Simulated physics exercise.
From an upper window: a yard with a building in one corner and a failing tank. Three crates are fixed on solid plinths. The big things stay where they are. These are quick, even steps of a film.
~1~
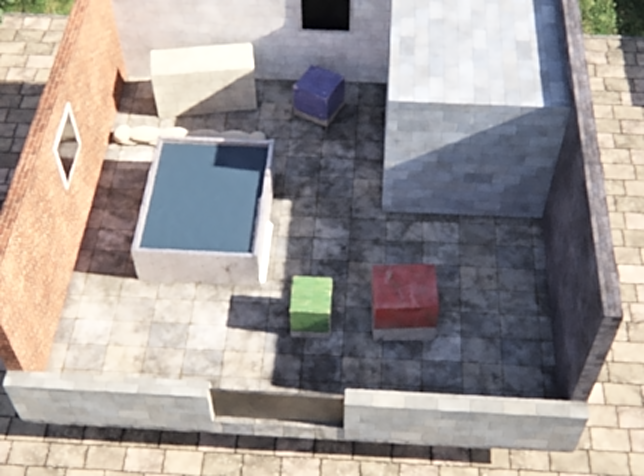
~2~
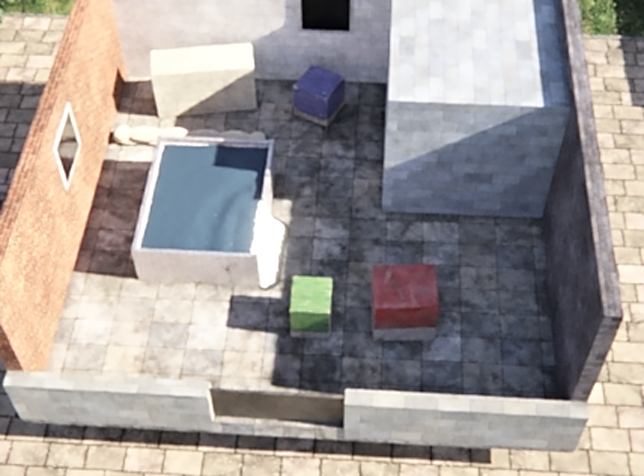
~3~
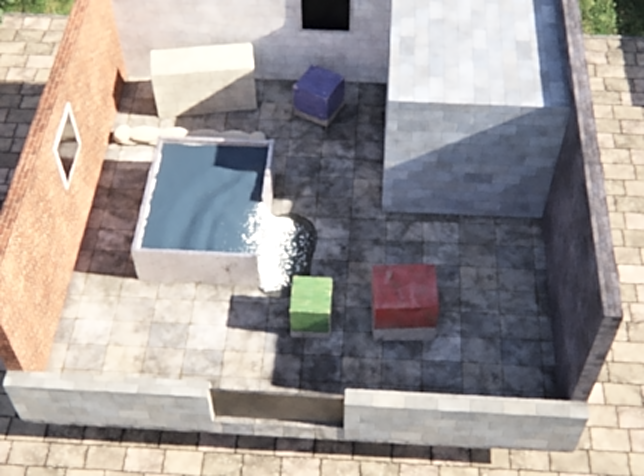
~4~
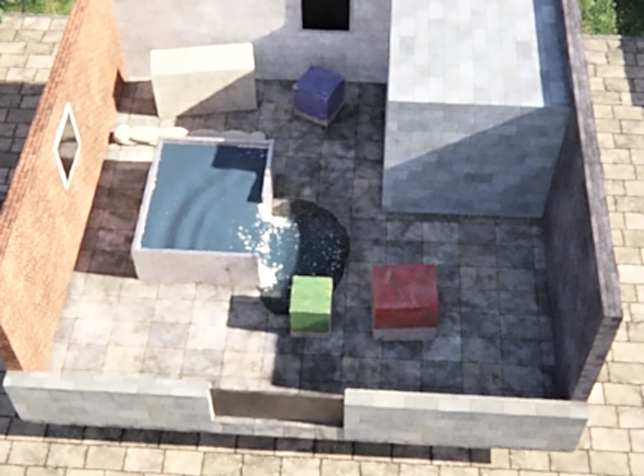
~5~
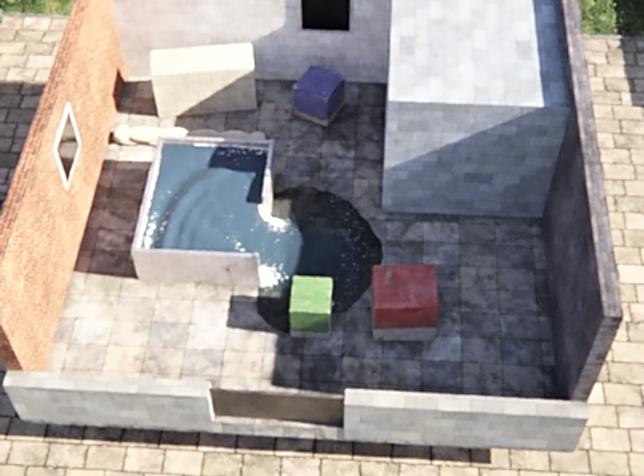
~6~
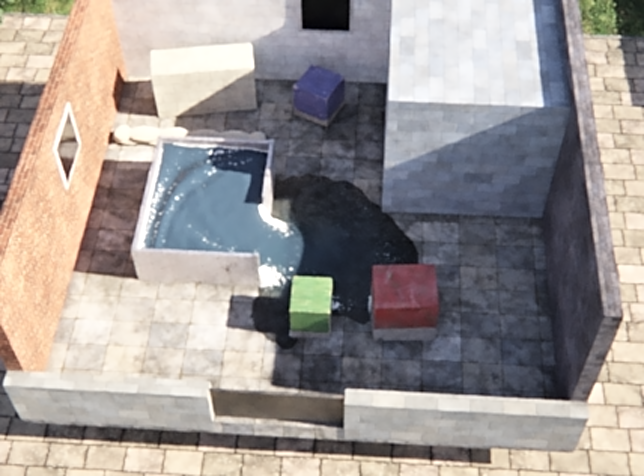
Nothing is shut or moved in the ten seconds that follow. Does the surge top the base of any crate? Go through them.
The red crate keeps dry; the blue crate keeps dry; the green crate is soaked.
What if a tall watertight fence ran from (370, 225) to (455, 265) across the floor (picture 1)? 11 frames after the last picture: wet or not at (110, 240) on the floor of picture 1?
At that place: Not flooded.
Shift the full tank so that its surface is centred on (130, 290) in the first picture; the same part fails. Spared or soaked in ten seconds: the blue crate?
Blue crate is spared.
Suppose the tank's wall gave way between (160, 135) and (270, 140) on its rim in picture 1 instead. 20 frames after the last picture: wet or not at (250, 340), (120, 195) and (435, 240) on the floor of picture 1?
As listed: Free of water, under water, not flooded.
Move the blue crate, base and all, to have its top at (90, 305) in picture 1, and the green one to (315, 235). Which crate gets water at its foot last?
It is the crate marked blue.
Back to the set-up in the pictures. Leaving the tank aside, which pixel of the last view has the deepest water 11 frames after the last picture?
At about (528, 236).
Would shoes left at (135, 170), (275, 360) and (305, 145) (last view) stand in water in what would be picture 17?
In that order: Not flooded, under water, clear.
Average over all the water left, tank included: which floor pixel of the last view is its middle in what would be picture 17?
At about (295, 245).
A moment on, water covers 30 % of the floor; the red crate water round its plinth, the blue crate not reached, the green crate water round its plinth.
Next, water covers 40 % of the floor; the red crate water round its plinth, the blue crate not reached, the green crate water round its plinth.
Then, water covers 55 % of the floor; the red crate water round its plinth, the blue crate water round its plinth, the green crate water round its plinth.
Later, water covers 70 % of the floor; the red crate water round its plinth, the blue crate water round its plinth, the green crate water round its plinth.
In the end, water covers 95 % of the floor; the red crate stayed above the water, the blue crate stayed above the water, the green crate was topped.
